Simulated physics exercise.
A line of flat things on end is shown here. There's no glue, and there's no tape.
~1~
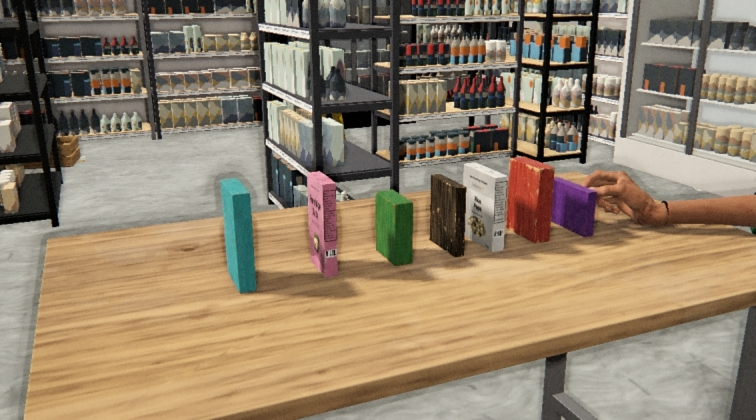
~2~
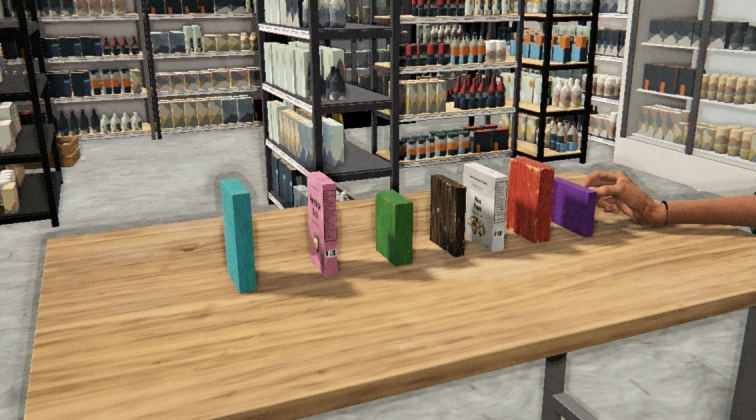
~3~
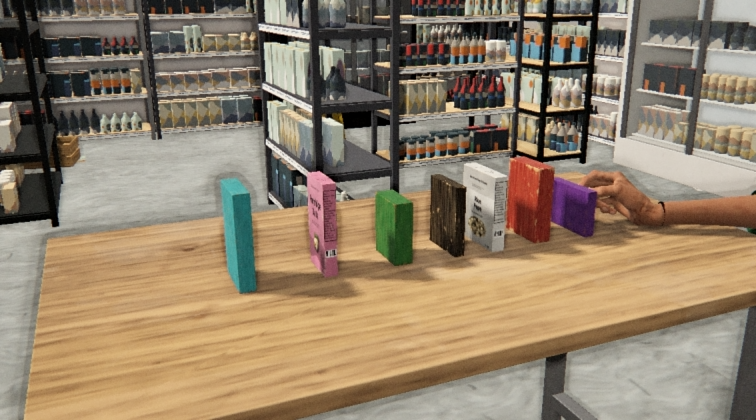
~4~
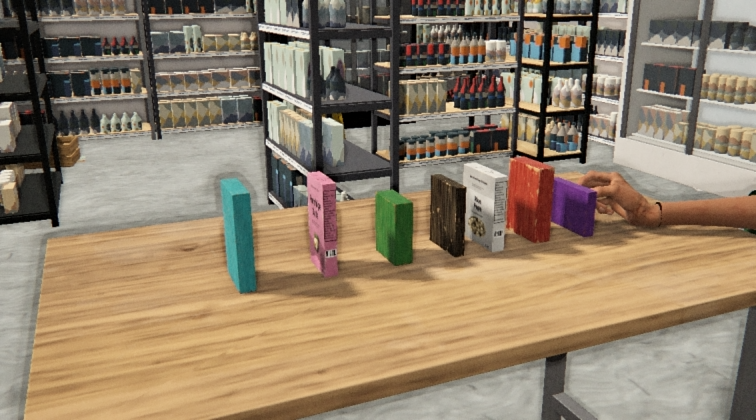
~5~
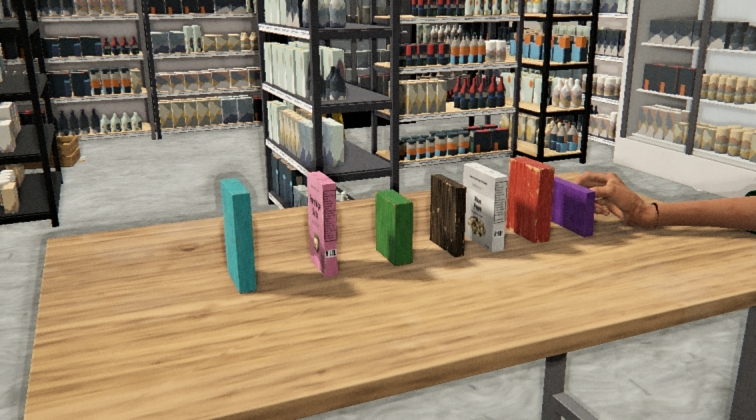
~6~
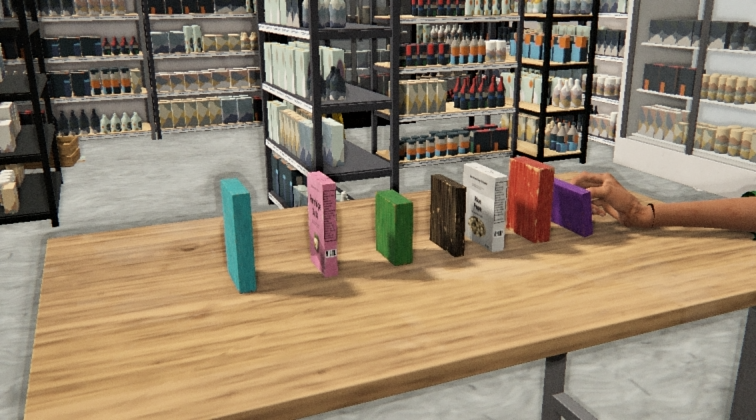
A hand tilts the purple board slightly left toward the red one beside other upright pieces.
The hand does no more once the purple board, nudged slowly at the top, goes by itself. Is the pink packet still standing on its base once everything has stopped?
Yes, it stays on its base.
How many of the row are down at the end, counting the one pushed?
Count: 1.
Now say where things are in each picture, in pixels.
Pink packet (323, 224); green board (394, 227), in the first picture.
White packet (483, 207); red board (530, 199), in the second picture.
Green board (394, 227); black block (447, 215), in the third picture.
White packet (483, 207); red board (530, 199), in the fourth picture.
Purple board 3° over; green board (394, 227); black block (447, 215), in the fifth picture.
Purple board 10° over; pink packet (323, 224); white packet (483, 207), in the sixth picture.
Then, 0.30 s past the last view, purple board 69° over.
Then, 0.70 s past the last view, purple board 90° over.
Then, 2.20 s past the last view, pink packet resting near (323, 224).
Finally, all 5 still in place. Final places as the last picture's camera would see them, pink packet near (323, 224).
